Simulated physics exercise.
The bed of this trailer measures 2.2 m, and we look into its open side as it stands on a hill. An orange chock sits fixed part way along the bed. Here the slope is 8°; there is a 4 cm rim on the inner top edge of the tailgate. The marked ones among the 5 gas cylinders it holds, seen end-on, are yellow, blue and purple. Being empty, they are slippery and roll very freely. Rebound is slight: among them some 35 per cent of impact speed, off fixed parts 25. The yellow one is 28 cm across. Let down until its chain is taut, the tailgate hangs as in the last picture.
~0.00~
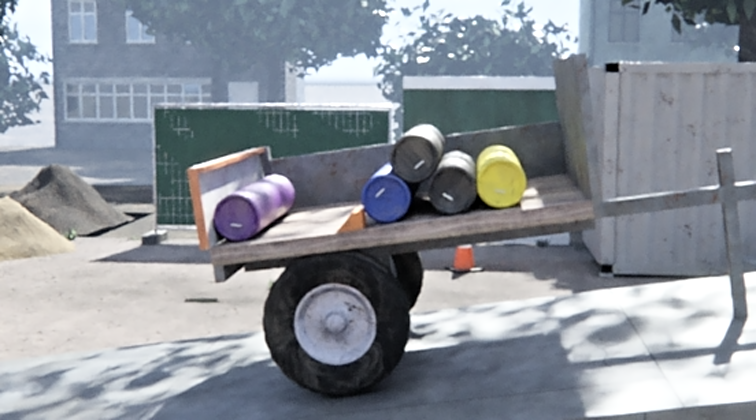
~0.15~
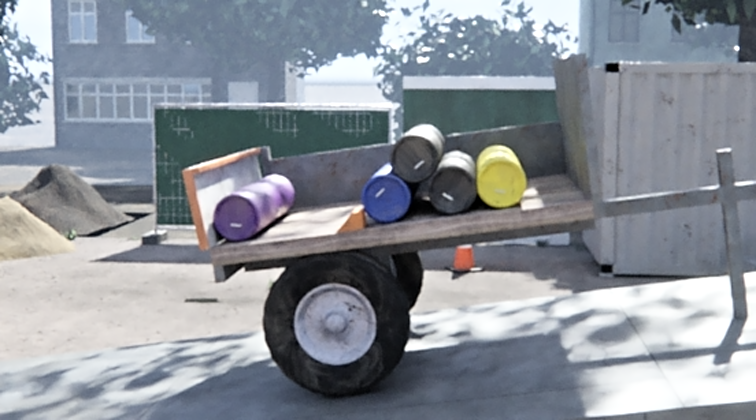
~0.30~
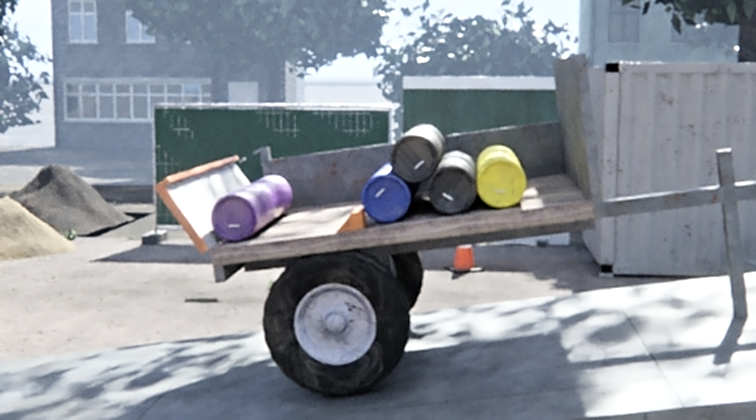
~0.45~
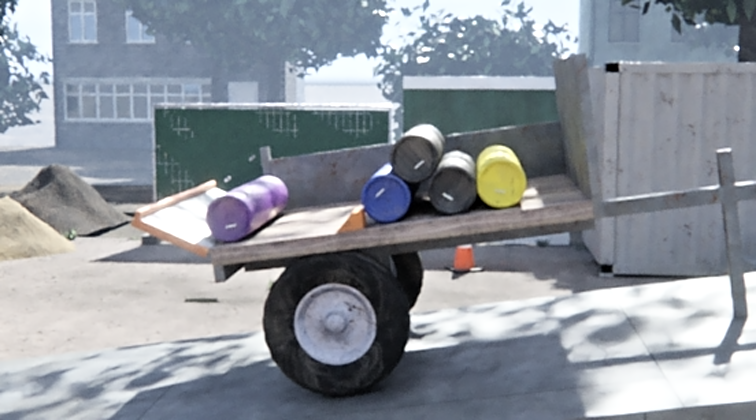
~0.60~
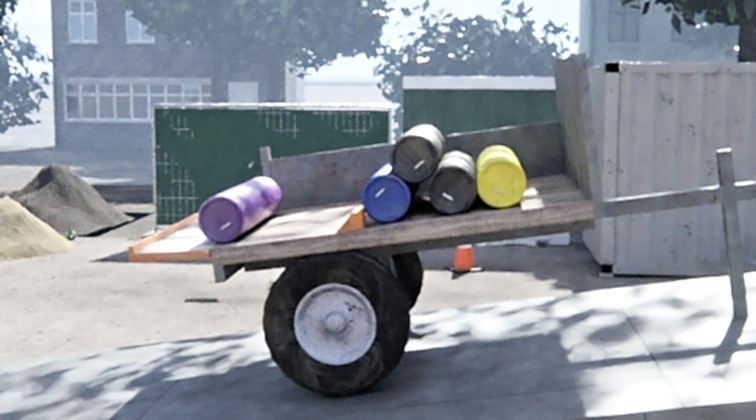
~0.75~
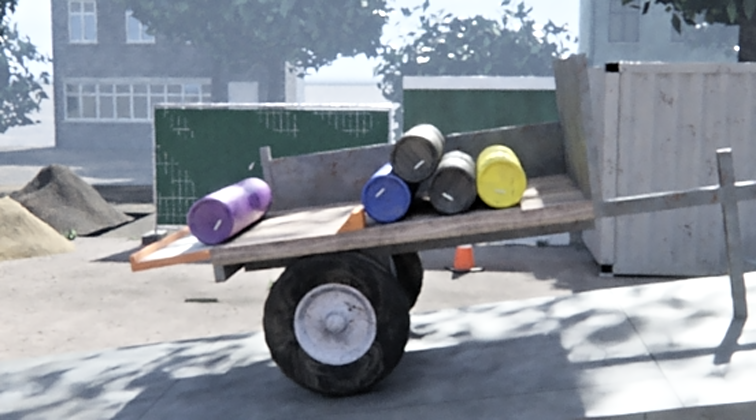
The orange-edged tailgate at the left end of a sloping two-wheeled trailer swings outward and down from nearly upright until it slants slightly below level. As it lowers, the purple barrel beside it begins rolling left onto the gate, while the blue, yellow and two dark barrels stay still.
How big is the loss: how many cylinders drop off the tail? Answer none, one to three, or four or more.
The answer is one to three.
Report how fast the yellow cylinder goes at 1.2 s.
Roughly 0.0 m/s.
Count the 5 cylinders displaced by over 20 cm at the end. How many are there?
The answer comes to 1.
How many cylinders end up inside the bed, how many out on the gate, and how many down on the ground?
Counts in the order asked: 4, 0, 1.
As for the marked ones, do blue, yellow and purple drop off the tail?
Result: Blue is restrained; yellow is restrained; purple breaks loose.
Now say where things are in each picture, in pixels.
In the first picture, yellow (501, 184), blue (386, 199), purple (236, 218); gate 82° above level, tip at (193, 172); 4 of the 5 make up the bottom layer on the bed.
In the second picture, yellow (501, 184), blue (386, 199), purple (236, 218); gate 78° above level, tip at (188, 173).
In the third picture, yellow (501, 184), blue (386, 199), purple (233, 218); gate 55° above level, tip at (160, 187).
In the fourth picture, yellow (501, 184), blue (386, 199), purple (228, 219); gate 22° above level, tip at (136, 222).
In the fifth picture, yellow (501, 184), blue (386, 199), purple (220, 220); gate 4° below level, tip at (133, 258).
In the sixth picture, yellow (501, 184), blue (386, 199), purple (210, 221); gate 11° below level, tip at (135, 267).
Then, 1.2 s in, yellow is on the bed, 170 cm short of the hinge; blue is on the bed, 100 cm short of the hinge; purple is on the gate, 30 cm past the hinge, rolling left; 0 of 5 are out.
Then, 1.7 s in, purple is dropping off the gate; still the same for yellow, blue; 1 of 5 is out.
In the end (3.4 s), yellow is on the bed, 170 cm short of the hinge; blue is on the bed, 100 cm short of the hinge; purple is out on the ground; 1 of 5 is out.
